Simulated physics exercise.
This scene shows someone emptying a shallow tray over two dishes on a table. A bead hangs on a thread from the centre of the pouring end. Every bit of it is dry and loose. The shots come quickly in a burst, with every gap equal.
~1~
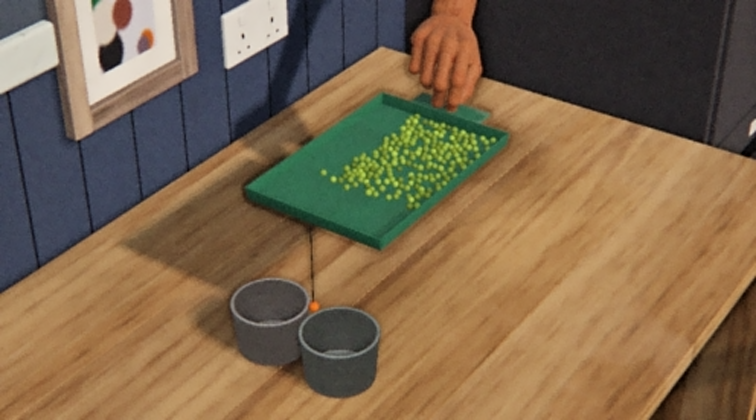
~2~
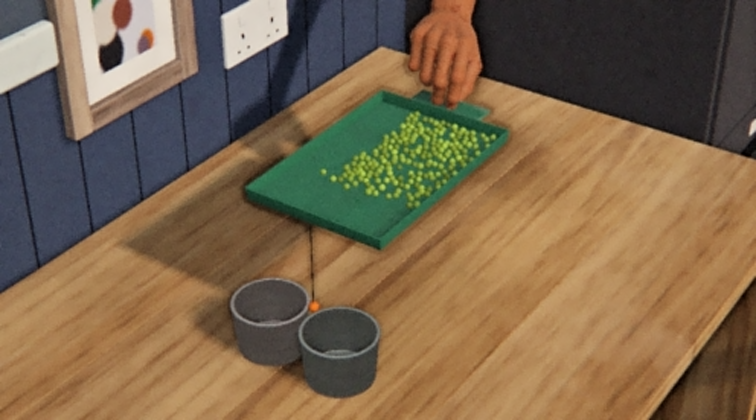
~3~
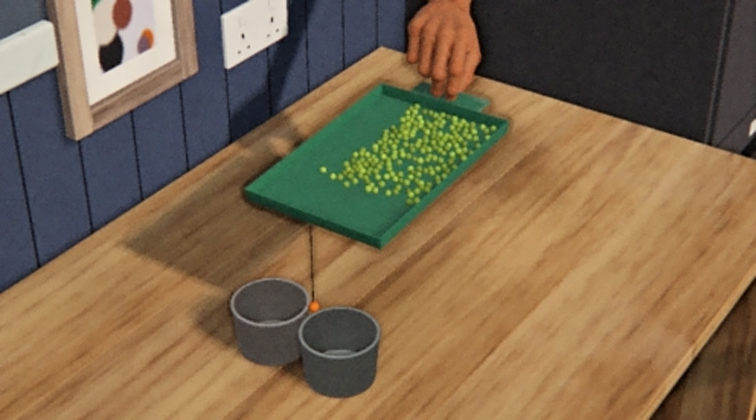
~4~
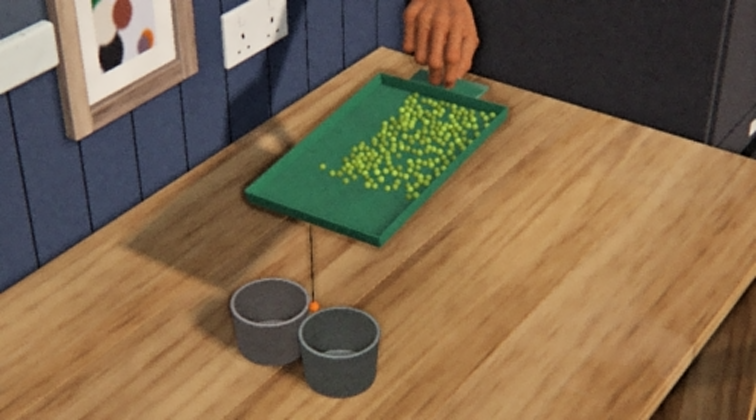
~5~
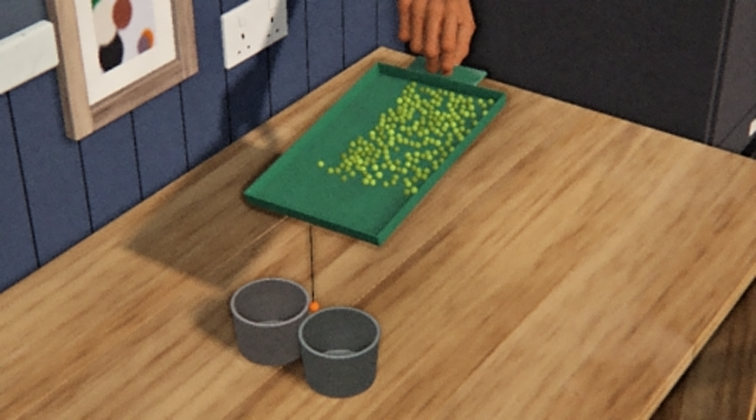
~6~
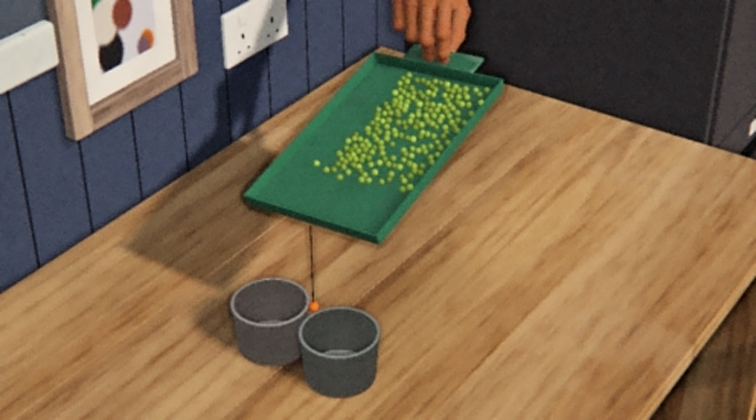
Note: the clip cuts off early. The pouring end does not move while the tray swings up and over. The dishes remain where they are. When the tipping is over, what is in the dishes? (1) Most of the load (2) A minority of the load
1.
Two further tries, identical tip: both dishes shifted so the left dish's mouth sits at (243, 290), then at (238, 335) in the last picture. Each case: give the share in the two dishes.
The first try yields 70% and the second yields 20%.
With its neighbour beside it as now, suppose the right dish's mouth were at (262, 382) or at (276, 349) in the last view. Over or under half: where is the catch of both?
A minority, then a minority.
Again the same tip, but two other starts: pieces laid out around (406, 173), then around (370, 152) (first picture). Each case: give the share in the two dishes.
Around 60 percent the first time, around 70 percent the second.
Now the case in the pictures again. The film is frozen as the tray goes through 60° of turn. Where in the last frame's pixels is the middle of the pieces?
I'd mark it close to (273, 205).
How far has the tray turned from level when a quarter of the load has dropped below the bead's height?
A tilt of roughly 65°.
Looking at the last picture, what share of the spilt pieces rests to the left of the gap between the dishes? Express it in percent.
It comes to about 100 percent.
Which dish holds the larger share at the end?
More finishes in the dish at left.
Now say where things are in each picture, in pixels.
Corners of the pouring end at (248, 187) and (380, 238), level; middle of the load at (413, 158), dried peas; left dish at (248, 338); right dish at (317, 370); bead on its thread at (313, 307), in the first frame.
Corners of the pouring end at (248, 187) and (380, 238), level; middle of the load at (412, 156), in the second frame.
Corners of the pouring end at (248, 189) and (379, 237), tipped barely, lowest at the left corner; middle of the load at (412, 150), in the third frame.
Corners of the pouring end at (247, 190) and (378, 236), tipped a little, lowest at the left corner; middle of the load at (411, 142), in the fourth frame.
Corners of the pouring end at (247, 192) and (377, 235), tipped a little, lowest at the left corner; middle of the load at (409, 134), in the fifth frame.
Corners of the pouring end at (246, 194) and (376, 234), tipped clearly, lowest at the left corner; middle of the load at (405, 128); left dish at (248, 338); right dish at (317, 370), in the sixth frame.
Soon after the last picture, tray tipped steeply; most on the tray; a stray few in the left dish; a small part outside both; a small part in the air.
A little later, tray tipped right over; about half on the tray; a small part in the left dish; about a quarter outside both; about a quarter in the air.
Later still, tray tipped past a quarter turn; about two thirds in the left dish; about a third outside both.
At rest, tray tipped past a quarter turn; none in the right dish; about two thirds in the left dish; about a third outside both.
